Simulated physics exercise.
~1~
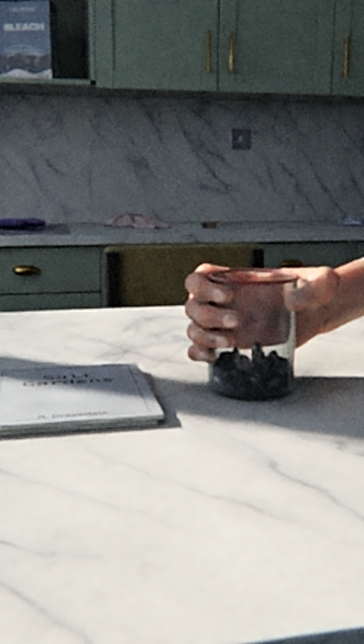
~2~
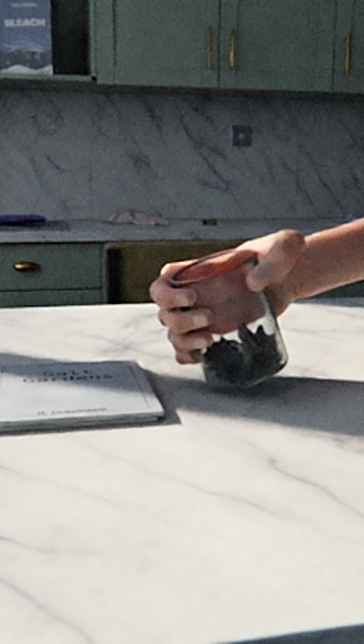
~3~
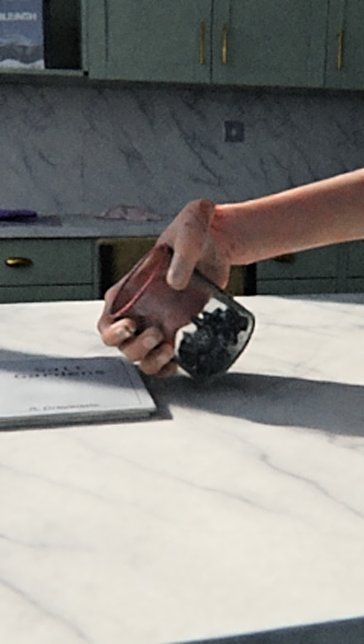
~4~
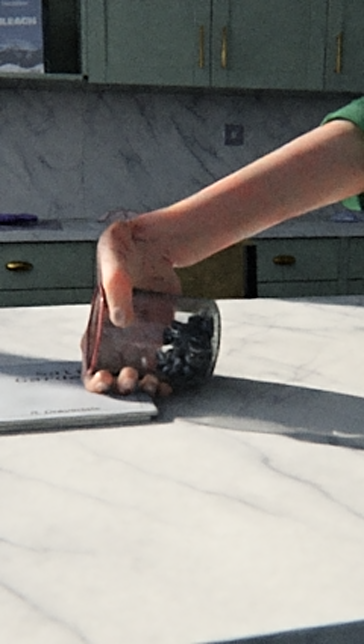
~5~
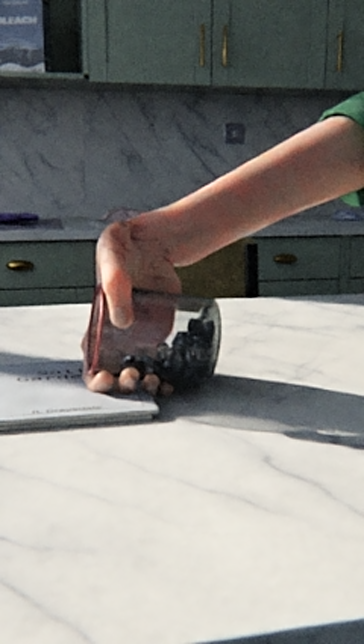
A bare hand grips an open clear glass holding dark, berry-like pieces on a white, grey-veined marble counter, seen from the front by a slightly swaying camera. A pale book lies at the left, with green cabinets and a marble wall behind. The hand tips the glass to the left, and the dark pieces shift against its side. It carries the leaning glass toward the book, a green sleeve coming into view at the right. Finally the glass lies nearly flat on its side, its rim end resting on the book's edge, with all the pieces still inside.
